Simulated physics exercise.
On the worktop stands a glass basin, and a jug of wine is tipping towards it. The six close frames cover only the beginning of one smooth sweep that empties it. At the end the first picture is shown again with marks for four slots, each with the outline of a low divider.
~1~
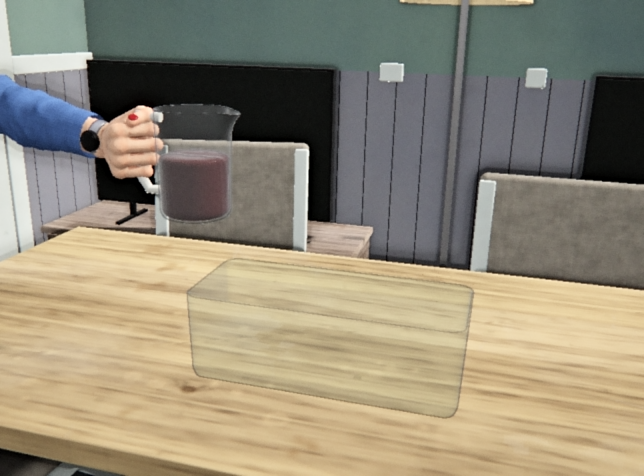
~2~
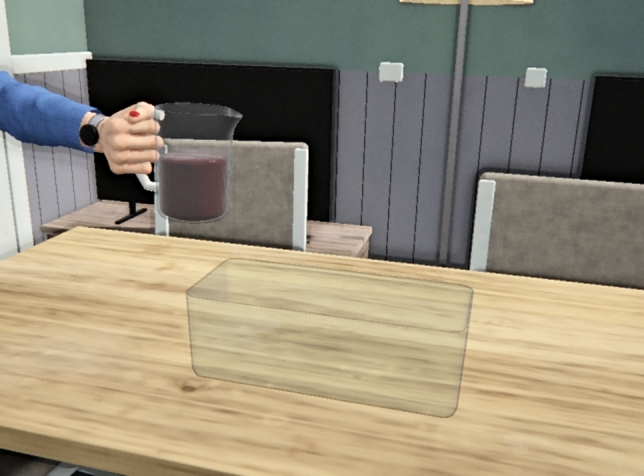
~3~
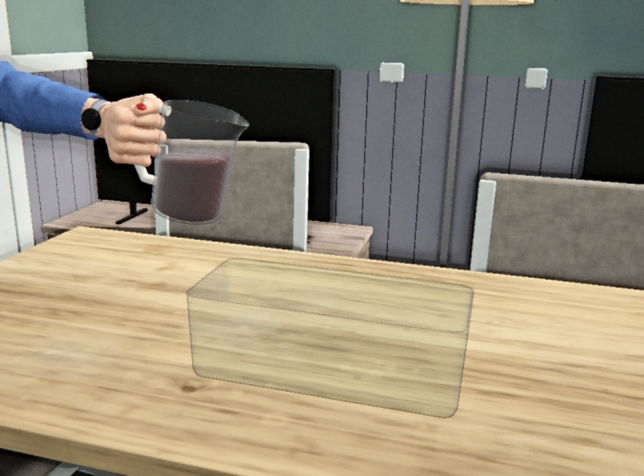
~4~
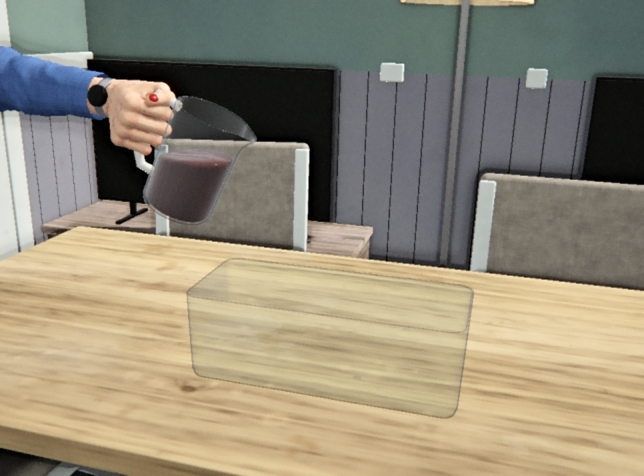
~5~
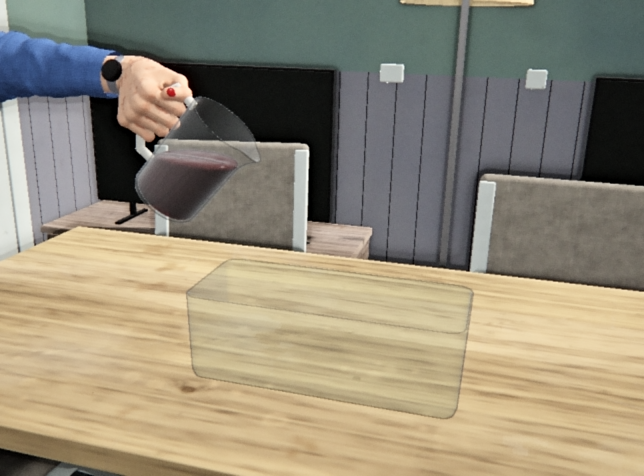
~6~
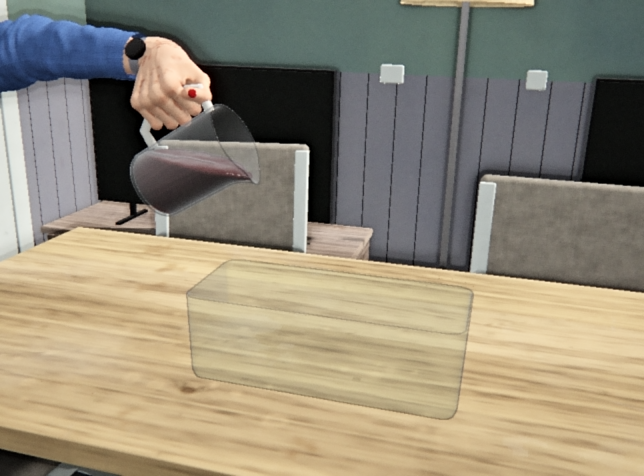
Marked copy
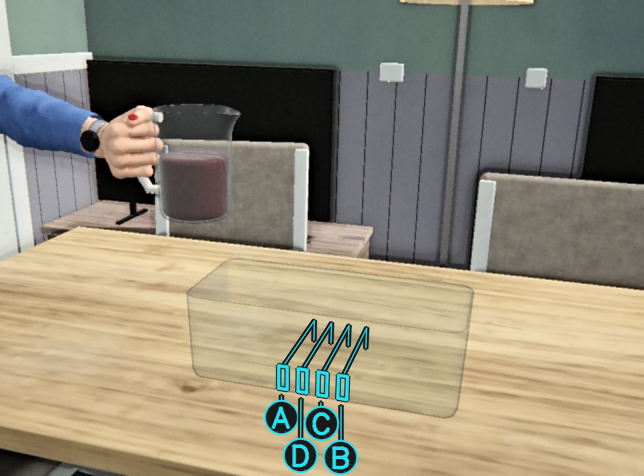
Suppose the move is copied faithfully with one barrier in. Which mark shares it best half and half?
A beats the others.
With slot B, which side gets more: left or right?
The left side.
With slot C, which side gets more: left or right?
More ends on the left.
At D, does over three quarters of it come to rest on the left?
Yes.
On the marked copy, A at (281, 395); B at (340, 405); C at (320, 402); D at (300, 399).
Choosing A, about 52 % ends left of the wall and 47 % right of it.
Choosing B, about 83 % ends left of the wall and 14 % right of it; 3 % is lost outside.
Choosing C, about 87 % ends left of the wall and 9 % right of it; 4 % is lost outside.
Choosing D, about 84 % ends left of the wall and 7 % right of it; 10 % is lost outside.
